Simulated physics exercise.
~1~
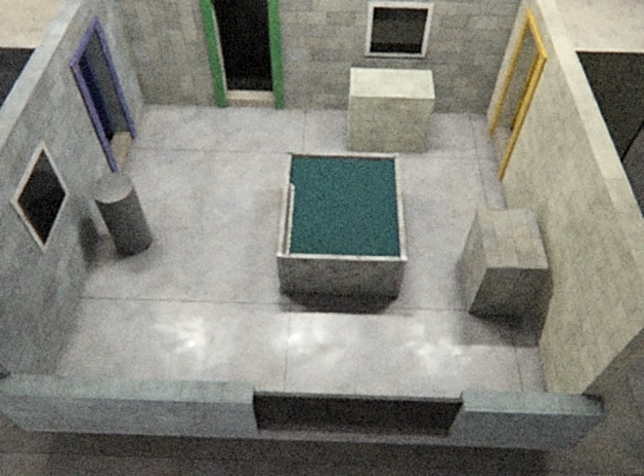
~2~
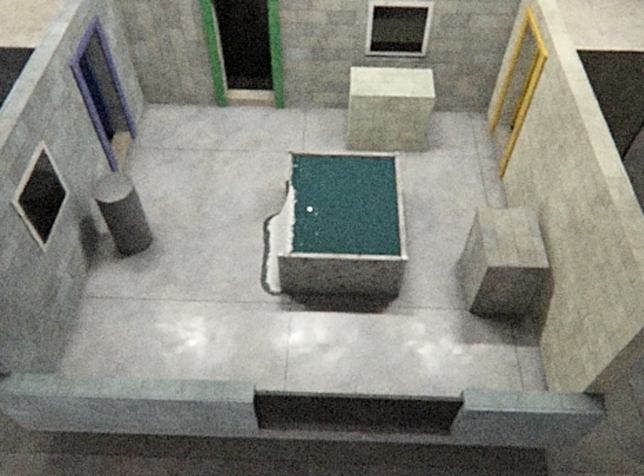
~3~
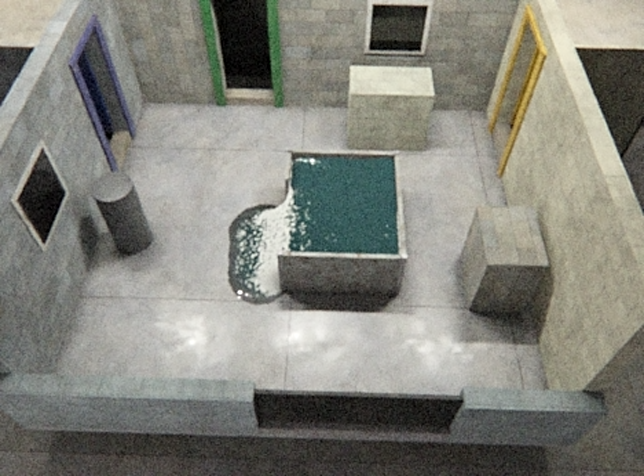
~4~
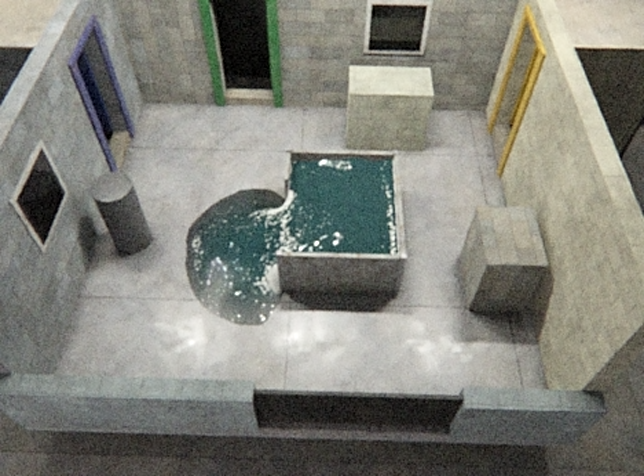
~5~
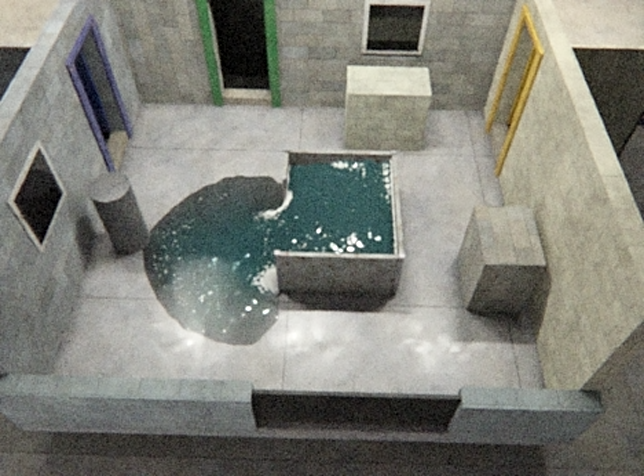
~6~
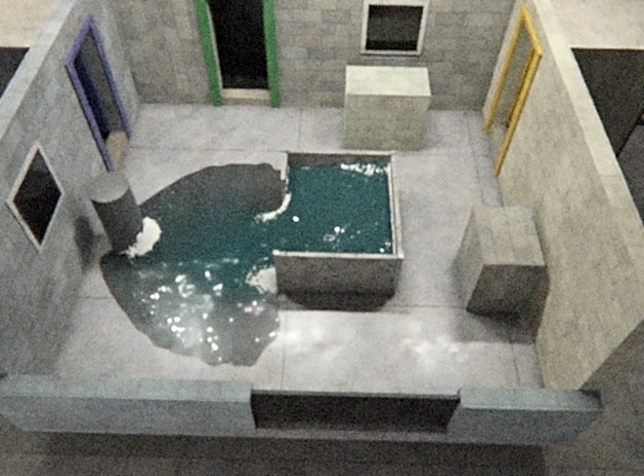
An open tank's left side gives way and water spreads across the floor around a grey cylinder.
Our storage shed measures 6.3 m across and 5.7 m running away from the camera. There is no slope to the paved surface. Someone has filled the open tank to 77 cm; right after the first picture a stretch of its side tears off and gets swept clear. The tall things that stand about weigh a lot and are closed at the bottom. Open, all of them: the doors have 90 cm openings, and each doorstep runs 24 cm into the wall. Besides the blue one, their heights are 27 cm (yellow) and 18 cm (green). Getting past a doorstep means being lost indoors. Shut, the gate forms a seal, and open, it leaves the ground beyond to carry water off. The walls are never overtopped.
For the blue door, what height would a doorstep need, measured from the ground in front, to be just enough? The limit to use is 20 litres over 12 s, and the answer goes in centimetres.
Around 16 cm above the ground in front.
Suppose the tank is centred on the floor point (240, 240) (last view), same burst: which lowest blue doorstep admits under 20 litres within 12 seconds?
I'd put it at close to 10.0 cm.
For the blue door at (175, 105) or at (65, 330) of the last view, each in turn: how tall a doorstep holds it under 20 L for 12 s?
Roughly 21 cm for the first and 27 cm for the second.
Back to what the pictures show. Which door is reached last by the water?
The yellow one.
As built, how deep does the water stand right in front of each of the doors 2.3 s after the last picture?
Depth at yellow 0 cm, at blue 15 cm, at green 6 cm.
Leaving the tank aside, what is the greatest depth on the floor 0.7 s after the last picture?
Max depth: Around 41 cm.
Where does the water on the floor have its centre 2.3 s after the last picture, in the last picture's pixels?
Look at about (208, 249) in the last view.
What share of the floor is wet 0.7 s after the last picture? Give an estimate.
Close to 35 per cent of it is wet.
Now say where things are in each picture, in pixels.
The open tank at (342, 206) is whole and still, 77 cm deep; the blue door at (109, 112) is dry, in the first picture.
The gap is at (288, 239), the front 0.3 m out at (268, 232); the back of the open tank holds 77 cm, in the second picture.
The gap is at (287, 240), the front 0.8 m out at (234, 240); the back of the open tank holds 75 cm, in the third picture.
The front is at (191, 251), 1.4 m from the gap at (287, 241); 2.5 m2 of floor is wet, 67 cm left at the back, in the fourth picture.
Water pours out at (285, 242) and has run 2.0 m, to (149, 251); about 7 cm deep outside, 66 cm at the back, in the fifth picture.
The front is at (106, 266), 2.6 m from the gap at (284, 242); 6.0 m2 of floor is wet, 63 cm left at the back; 1.2 m in a straight line remain to the blue door at (104, 111), in the sixth picture.
Then, 0.7 s after the last picture water covers 35 % of the floor, deepest (41 cm) near (77, 290); 17 cm at the blue door, 0 litres in over its 19 cm doorstep.
Then, 2.3 s after the last picture water covers 45 % of the floor, deepest (29 cm) near (137, 113); 15 cm at the blue door, 7 litres in over its 19 cm doorstep.
Then, 11.3 s after the last picture water covers 100 % of the floor, deepest (12 cm) near (472, 149); 5 cm at the blue door, 8 litres in over its 19 cm doorstep.
At the blue door as built, the water peaked near 22 cm, 1.3 s after the last picture.
With a doorstep of 13.5 cm, 33 litres would have come in within the 12 s; with 18.5 cm, 10 litres. So under 20 litres takes about 16 cm.
